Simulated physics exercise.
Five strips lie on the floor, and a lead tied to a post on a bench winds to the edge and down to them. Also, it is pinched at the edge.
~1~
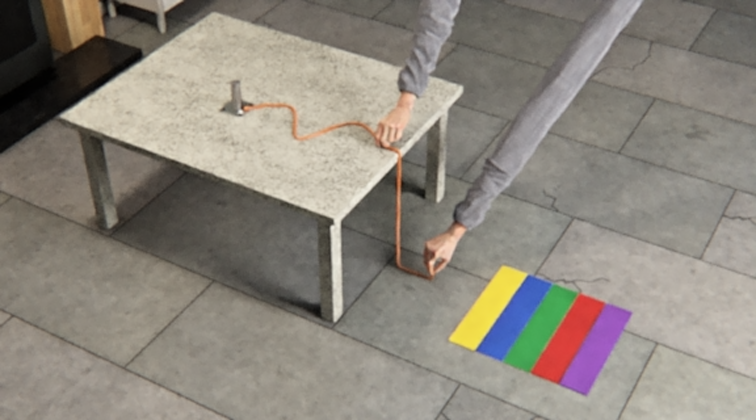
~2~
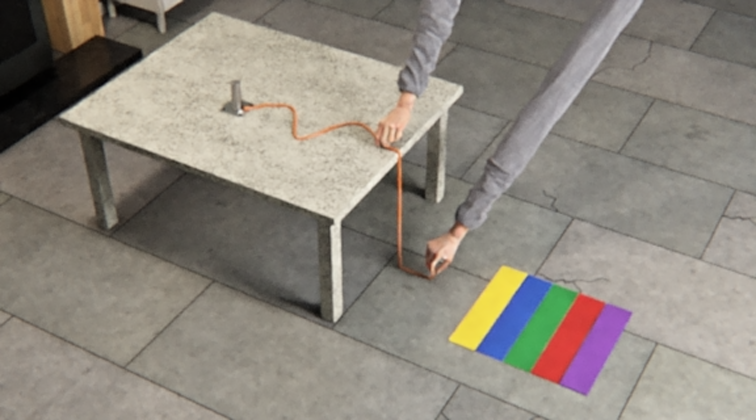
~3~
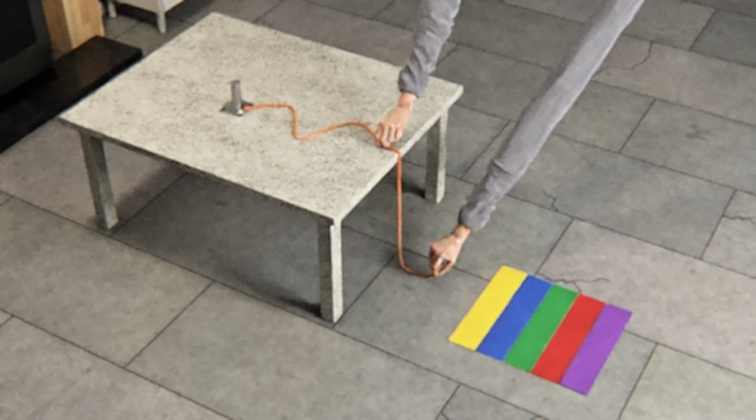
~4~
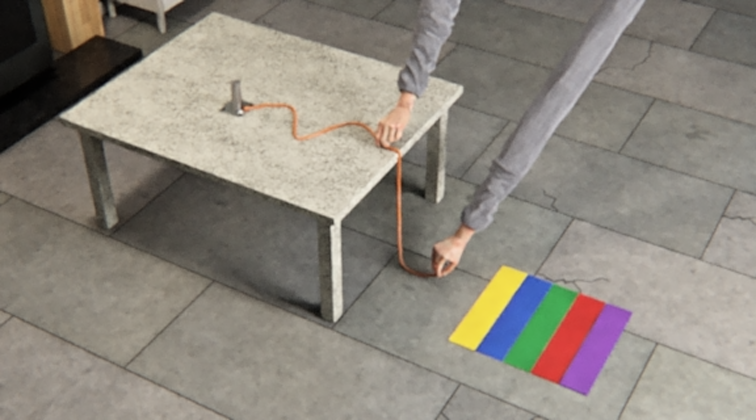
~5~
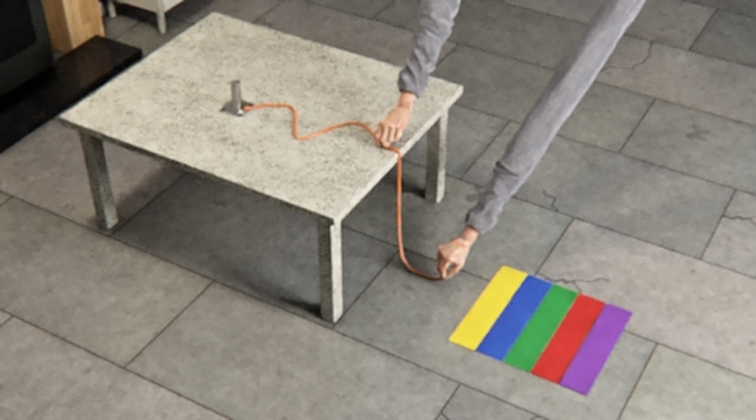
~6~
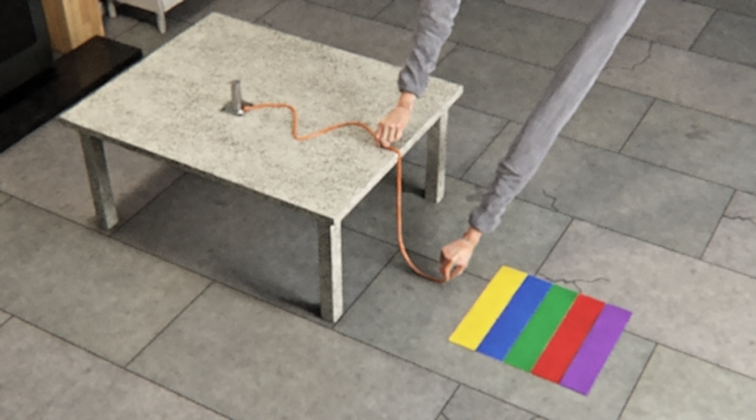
The loose end of an orange cord, held by one hand near the floor, shifted slightly right beside five coloured strips, while another hand kept the cord pinched at the table's edge.
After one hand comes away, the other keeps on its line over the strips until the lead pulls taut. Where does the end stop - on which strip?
On the purple strip.
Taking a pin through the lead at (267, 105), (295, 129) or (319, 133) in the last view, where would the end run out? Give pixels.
(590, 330), (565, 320), (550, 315).
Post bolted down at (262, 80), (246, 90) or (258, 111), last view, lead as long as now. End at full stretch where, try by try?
In order, the pixels are (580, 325), (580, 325) and (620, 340).
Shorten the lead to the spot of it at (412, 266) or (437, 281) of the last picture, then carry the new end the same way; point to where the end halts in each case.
The pixels are close to (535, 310) and (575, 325), one per try.
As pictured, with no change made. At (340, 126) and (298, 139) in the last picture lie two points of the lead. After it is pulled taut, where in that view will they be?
I'd put the first at about (379, 151) and the other at about (337, 138).
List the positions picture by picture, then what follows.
The first picture shows end (433, 271); yellow (471, 331); blue (498, 341); green (525, 352); red (553, 363); purple (582, 374).
The second picture shows end (435, 272); lead through (272, 106) (294, 132) (351, 123) (394, 150) (399, 204) (400, 255).
The third picture shows end (439, 273).
The fourth picture shows end (442, 274); lead through (272, 106) (294, 132) (351, 123) (394, 150) (399, 204) (400, 255).
The fifth picture shows end (447, 276).
The sixth picture shows end (450, 277); lead through (272, 106) (294, 132) (351, 123) (394, 150) (399, 204) (406, 257).
Soon after, end near (546, 314); over green.
Then, end near (579, 326); over red.
At full stretch, end near (598, 333); over purple. It gets as far as the purple strip.
